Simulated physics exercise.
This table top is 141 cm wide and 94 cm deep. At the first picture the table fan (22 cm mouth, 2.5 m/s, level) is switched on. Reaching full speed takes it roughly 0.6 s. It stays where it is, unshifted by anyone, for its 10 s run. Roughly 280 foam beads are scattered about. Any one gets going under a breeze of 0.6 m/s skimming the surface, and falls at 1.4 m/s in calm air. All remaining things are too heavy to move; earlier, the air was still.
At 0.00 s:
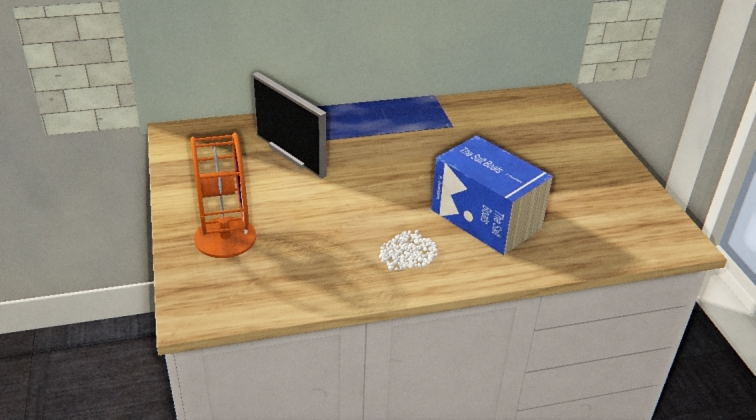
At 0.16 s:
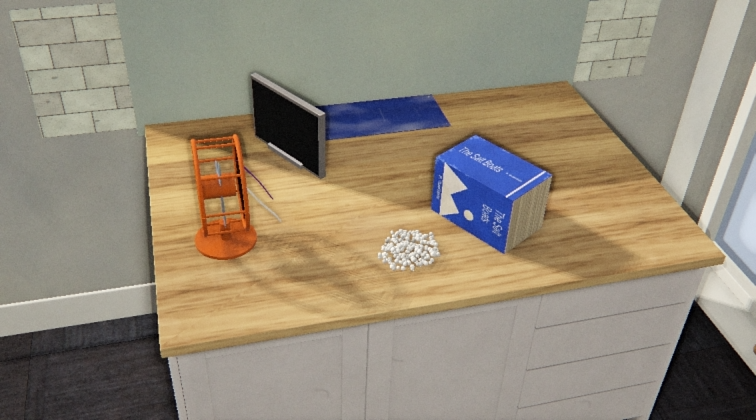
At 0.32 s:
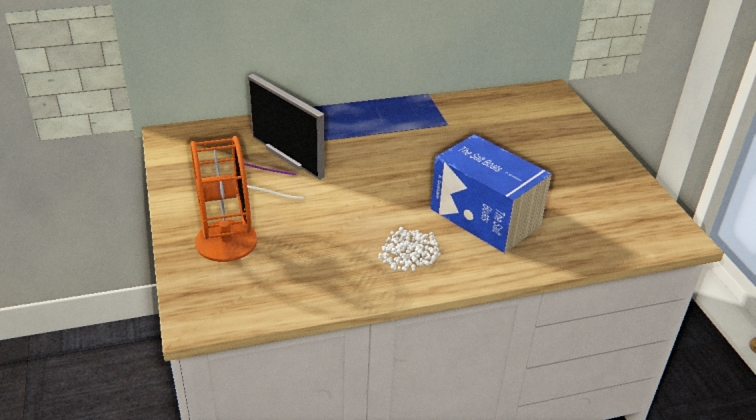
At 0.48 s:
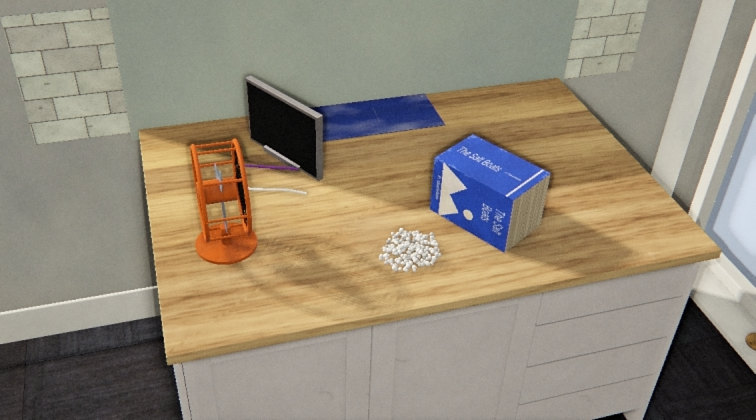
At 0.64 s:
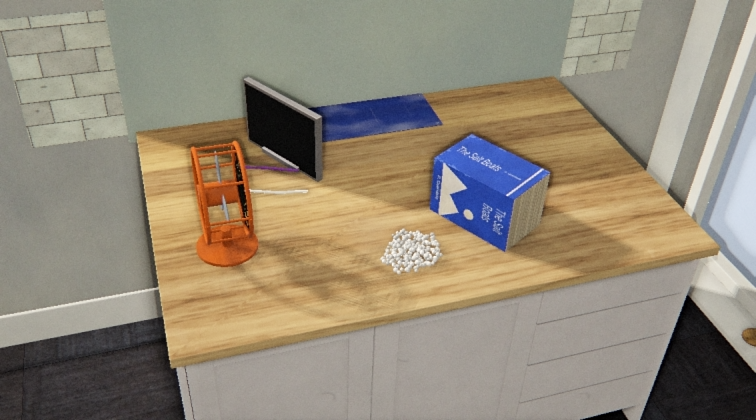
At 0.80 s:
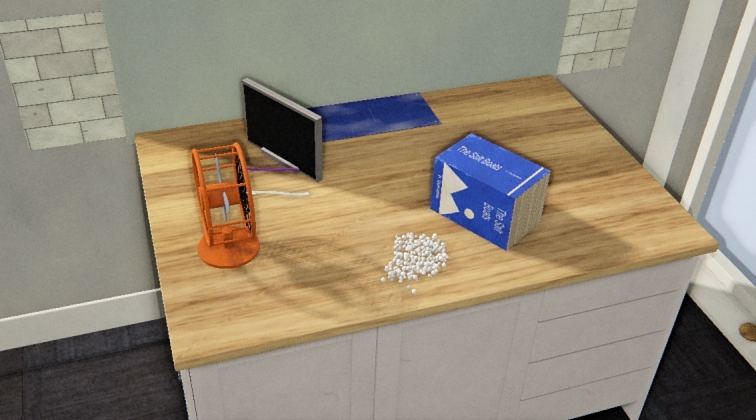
On a wooden table top, an orange fan whirring beside a dark screen, white foam beads lying still, then many shifting slightly rightward.
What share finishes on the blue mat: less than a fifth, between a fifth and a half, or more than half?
Of the foam beads, less than a fifth end on the blue mat.
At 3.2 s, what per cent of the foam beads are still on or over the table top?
I'd say close to 30 % are still there.
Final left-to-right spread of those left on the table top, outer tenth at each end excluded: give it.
About 10 cm.
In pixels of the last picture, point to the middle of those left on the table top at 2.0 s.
The middle ends up close to (408, 295).
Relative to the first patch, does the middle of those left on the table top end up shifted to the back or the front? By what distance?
I'd say toward the front edge, by something like 15 centimetres.
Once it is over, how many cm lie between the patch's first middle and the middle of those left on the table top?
The middle is roughly 15 cm from where it started.
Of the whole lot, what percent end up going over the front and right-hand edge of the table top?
Roughly 70 % front, roughly 0 % right-hand.
After 2.0 s, 0 % are on the blue mat; the middle of those still in play is near (408, 295); 84 % have settled or left.
After 3.2 s, 0 % are on the blue mat; the middle of those still in play is near (408, 295); 86 % have settled or left.
After 5.5 s, 0 % are on the blue mat; the middle of those still in play is near (407, 295); 88 % have settled or left.
After 10.0 s, at the end, 0 % are on the blue mat; the middle of those still in play is near (408, 300).
